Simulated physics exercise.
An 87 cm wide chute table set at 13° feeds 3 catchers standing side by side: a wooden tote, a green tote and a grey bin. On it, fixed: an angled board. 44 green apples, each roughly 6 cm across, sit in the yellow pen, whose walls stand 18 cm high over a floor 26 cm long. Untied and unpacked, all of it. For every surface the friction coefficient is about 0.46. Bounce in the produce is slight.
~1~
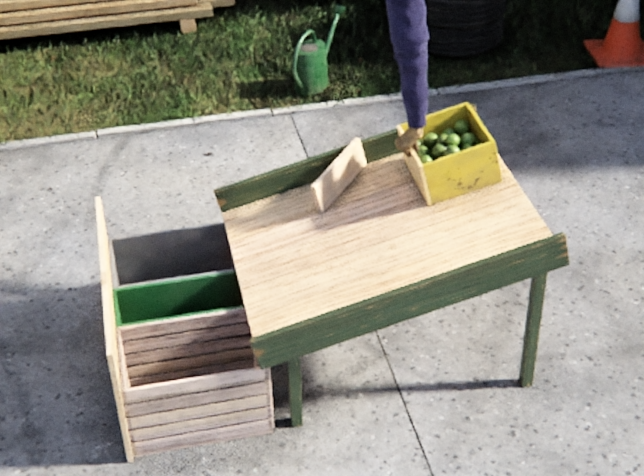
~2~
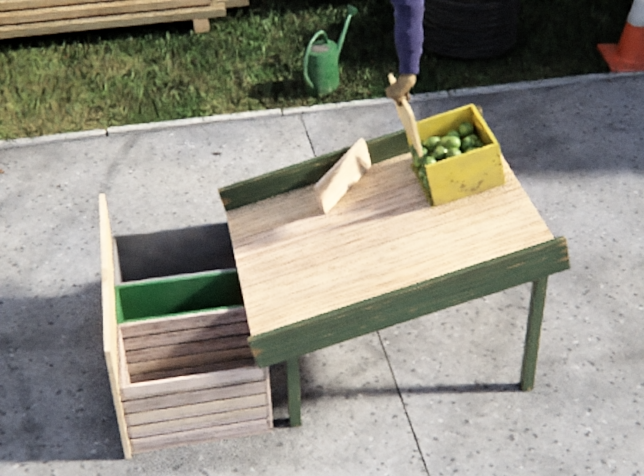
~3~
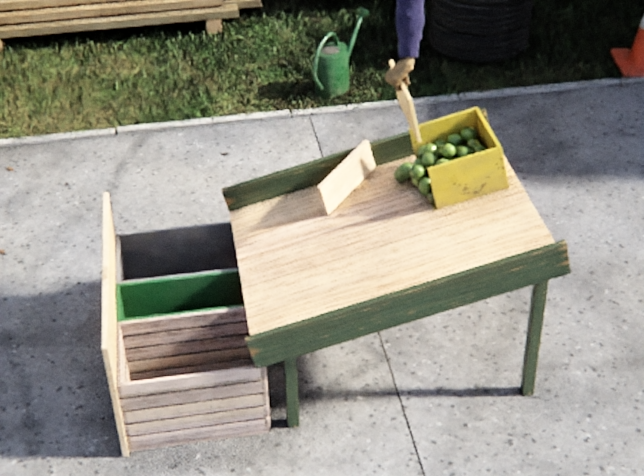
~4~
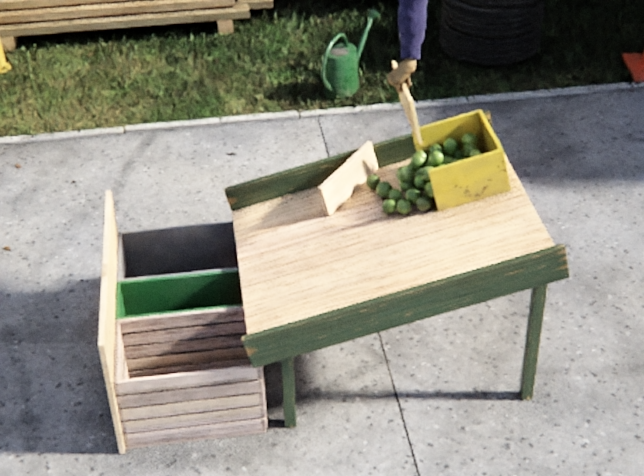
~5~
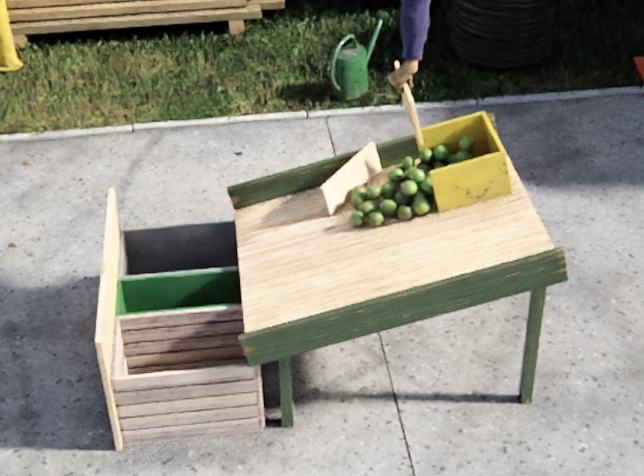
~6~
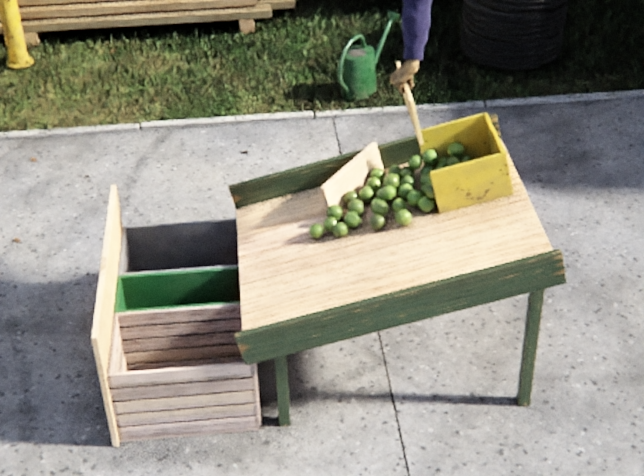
Green apples roll out of the yellow pen and down the table as a hand lifts its gate.
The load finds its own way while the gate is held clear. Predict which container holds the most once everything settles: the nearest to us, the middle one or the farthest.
Middle.
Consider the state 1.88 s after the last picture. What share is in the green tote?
About 70 per cent.
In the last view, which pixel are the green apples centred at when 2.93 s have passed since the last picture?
(168, 343).
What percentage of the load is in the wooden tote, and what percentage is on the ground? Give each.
My estimate is some 5 per cent, then some 0 per cent.
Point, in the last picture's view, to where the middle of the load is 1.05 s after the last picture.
Near (299, 242).
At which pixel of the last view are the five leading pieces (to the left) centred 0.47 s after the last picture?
(199, 294).
Then, 0.47 s after the last picture, 4 still in the yellow pen, 3 in the green tote, 36 on the slope and 1 in the air.
Then, 1.05 s after the last picture, 1 in the wooden tote, 14 in the green tote, 26 on the slope and 3 in the air.
Then, 1.88 s after the last picture, 2 in the wooden tote, 30 in the green tote, 8 on the slope and 4 in the air.
Outcome (2.93 s after the last picture), 3 in the wooden tote and 41 in the green tote.
